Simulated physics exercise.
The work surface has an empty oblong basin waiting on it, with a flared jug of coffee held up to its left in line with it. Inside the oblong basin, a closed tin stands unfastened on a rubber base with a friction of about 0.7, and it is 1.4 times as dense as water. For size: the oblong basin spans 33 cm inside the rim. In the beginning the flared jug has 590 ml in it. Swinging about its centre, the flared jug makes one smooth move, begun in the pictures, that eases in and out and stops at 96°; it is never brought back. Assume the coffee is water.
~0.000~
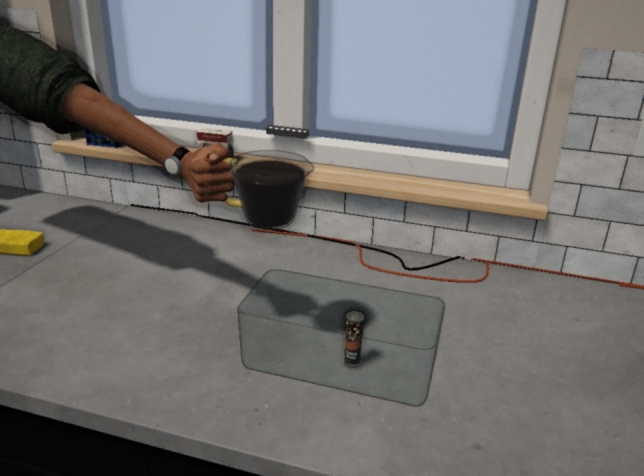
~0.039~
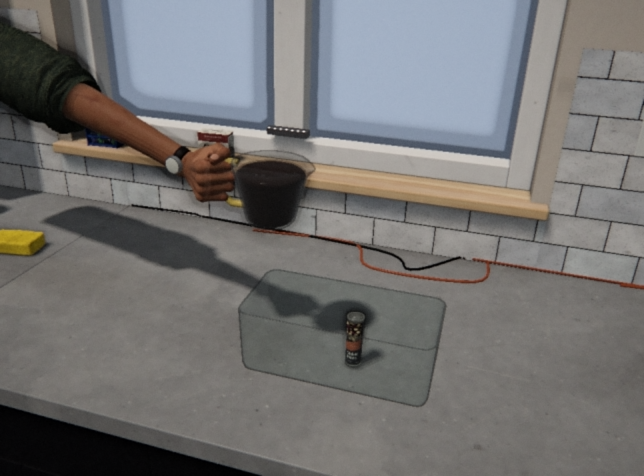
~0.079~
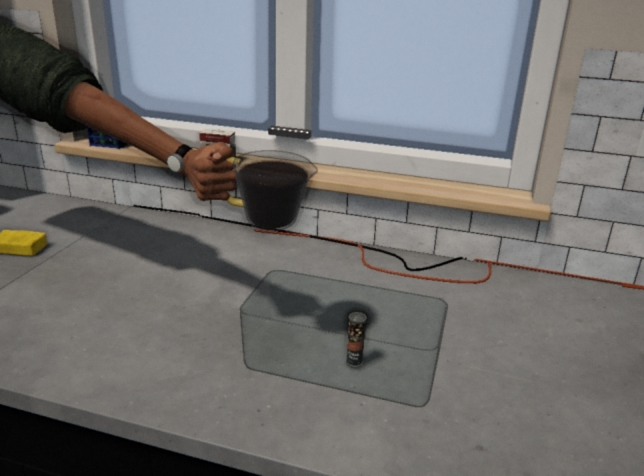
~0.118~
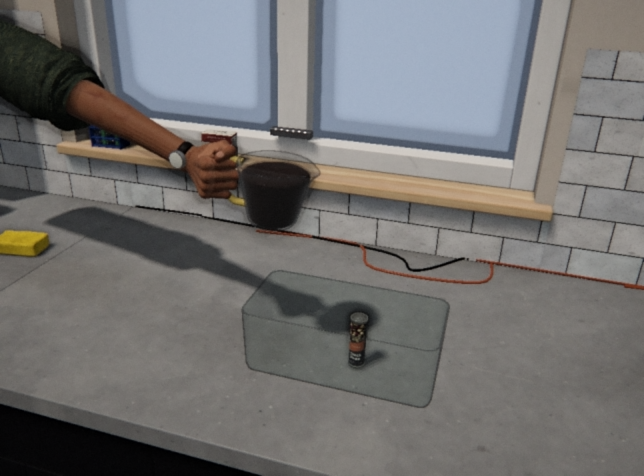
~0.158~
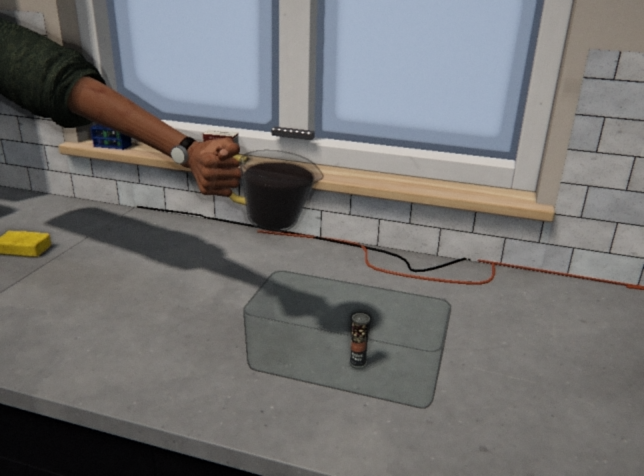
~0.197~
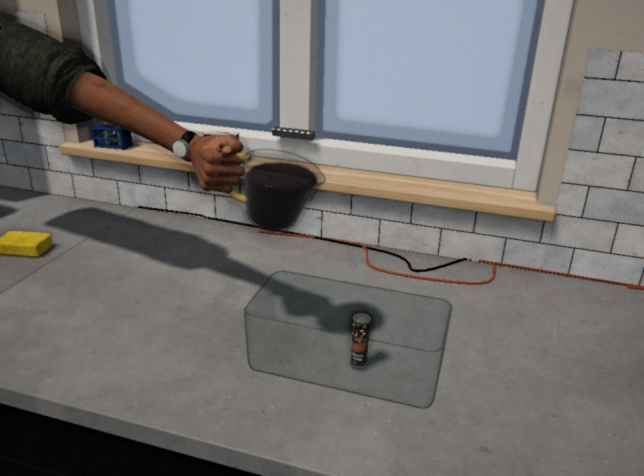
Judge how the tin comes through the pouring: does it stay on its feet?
No. It will go down.
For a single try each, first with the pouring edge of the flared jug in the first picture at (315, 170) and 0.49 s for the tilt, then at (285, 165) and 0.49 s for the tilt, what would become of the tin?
Try 1: Tipped over; try 2: Still standing.
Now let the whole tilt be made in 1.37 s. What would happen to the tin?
Outcome - the tin remains standing.
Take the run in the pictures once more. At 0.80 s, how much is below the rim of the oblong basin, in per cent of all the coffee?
The share is close to 62 percent.
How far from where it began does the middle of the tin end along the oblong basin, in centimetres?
Roughly 8.5 cm.
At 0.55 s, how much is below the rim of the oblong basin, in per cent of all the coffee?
5 %, roughly.
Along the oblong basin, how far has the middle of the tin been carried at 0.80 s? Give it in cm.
Around 0 centimetres.
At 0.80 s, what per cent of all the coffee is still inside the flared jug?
Close to 14 in a hundred.
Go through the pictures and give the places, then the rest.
Tilt 0°; pouring edge (314, 169); surface from (239, 166) to (306, 175); the oblong basin's rim runs from (253, 289) to (441, 325); the tin's top is at (355, 319), in the first frame.
Tilt 0°; pouring edge (315, 170); surface from (240, 166) to (306, 176), in the second frame.
Tilt 2°; pouring edge (317, 172); surface from (242, 166) to (308, 176), in the third frame.
Tilt 4°; pouring edge (320, 174); surface from (245, 166) to (311, 178), in the fourth frame.
Tilt 8°; pouring edge (323, 178); surface from (248, 168) to (314, 179), in the fifth frame.
Tilt 12°; pouring edge (325, 181); surface from (250, 168) to (317, 180), in the sixth frame.
After 0.55 s the tilt is 68° and 65 per cent is still to pour; the tin stands where it began.
After 0.80 s the tilt is 95° and 14 per cent is still to pour; the tin stands where it began.
After 1.07 s the tilt is 96° and 1 per cent is still to pour; the tin leans 41°.
After 1.36 s the tilt is 96° and 0 per cent is still to pour; the tin lies on its side.
In the end the tin lies on its side.
